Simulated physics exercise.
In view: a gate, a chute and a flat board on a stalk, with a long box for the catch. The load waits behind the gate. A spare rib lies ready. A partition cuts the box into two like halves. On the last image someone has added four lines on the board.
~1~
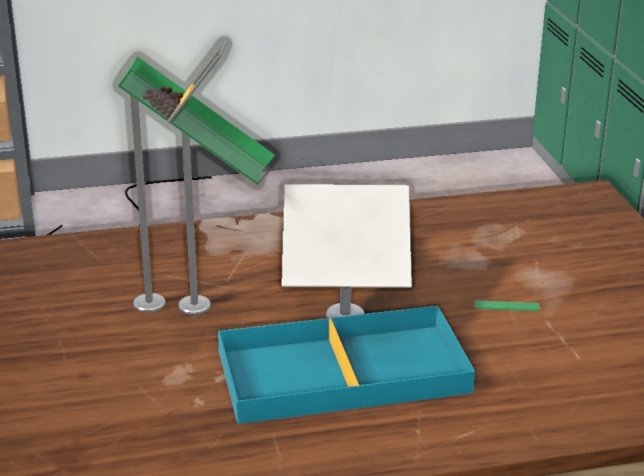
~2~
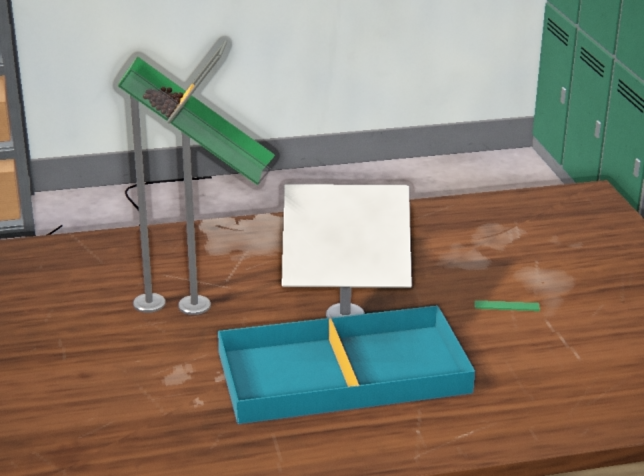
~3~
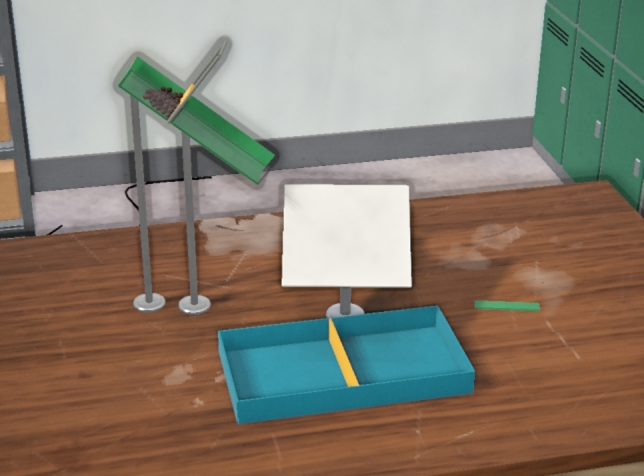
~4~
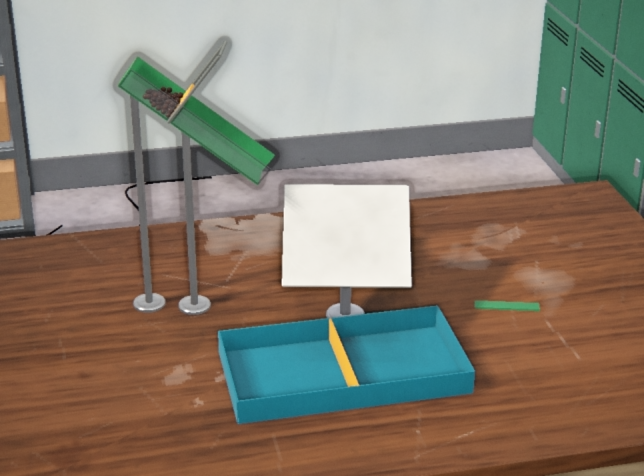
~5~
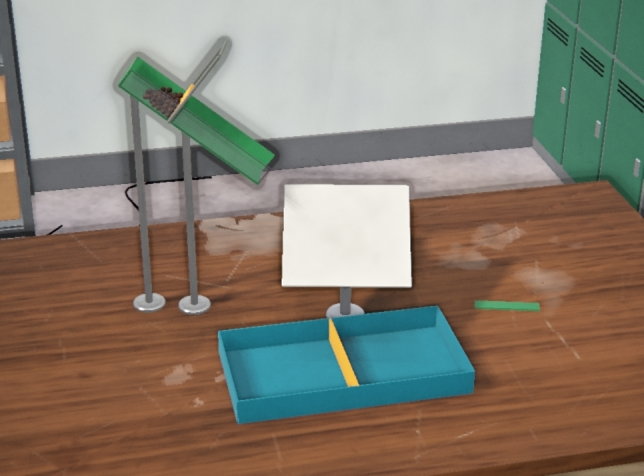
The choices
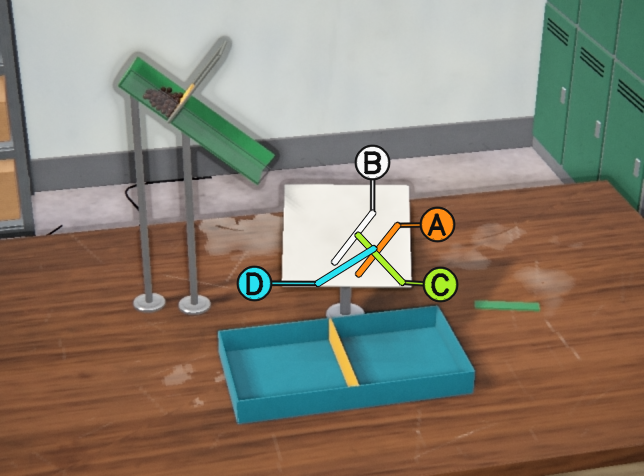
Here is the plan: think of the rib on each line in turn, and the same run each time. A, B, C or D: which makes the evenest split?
I would pick line A.
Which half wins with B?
Left.
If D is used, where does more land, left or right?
The left half.
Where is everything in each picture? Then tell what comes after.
The first picture shows load behind the gate (165, 99), chocolate balls; lip of the chute (260, 178), sloping fairly steeply.
The second picture shows middle of the board (347, 234), tilted fairly steeply; middle of its low edge (347, 286); of its high edge (347, 185).
The third picture shows front corners of the box (238, 401) and (474, 371); front end of its middle wall (358, 386); gate still shut (188, 93).
The fourth picture shows middle of the load (165, 99); lip (260, 178).
The fifth picture shows middle of the load (165, 99); lip (260, 178).
On the marked copy, line A from (397, 225) to (358, 274); line B from (372, 212) to (334, 262); line C from (358, 235) to (402, 282); line D from (373, 248) to (317, 283).
With A, of what is caught, roughly half in the left half, roughly half in the right.
With B, of what is caught, the larger part in the left half, about a tenth in the right.
With C, of what is caught, roughly a quarter in the left half, the larger part in the right.
With D, of what is caught, the larger part in the left half, roughly a quarter in the right.
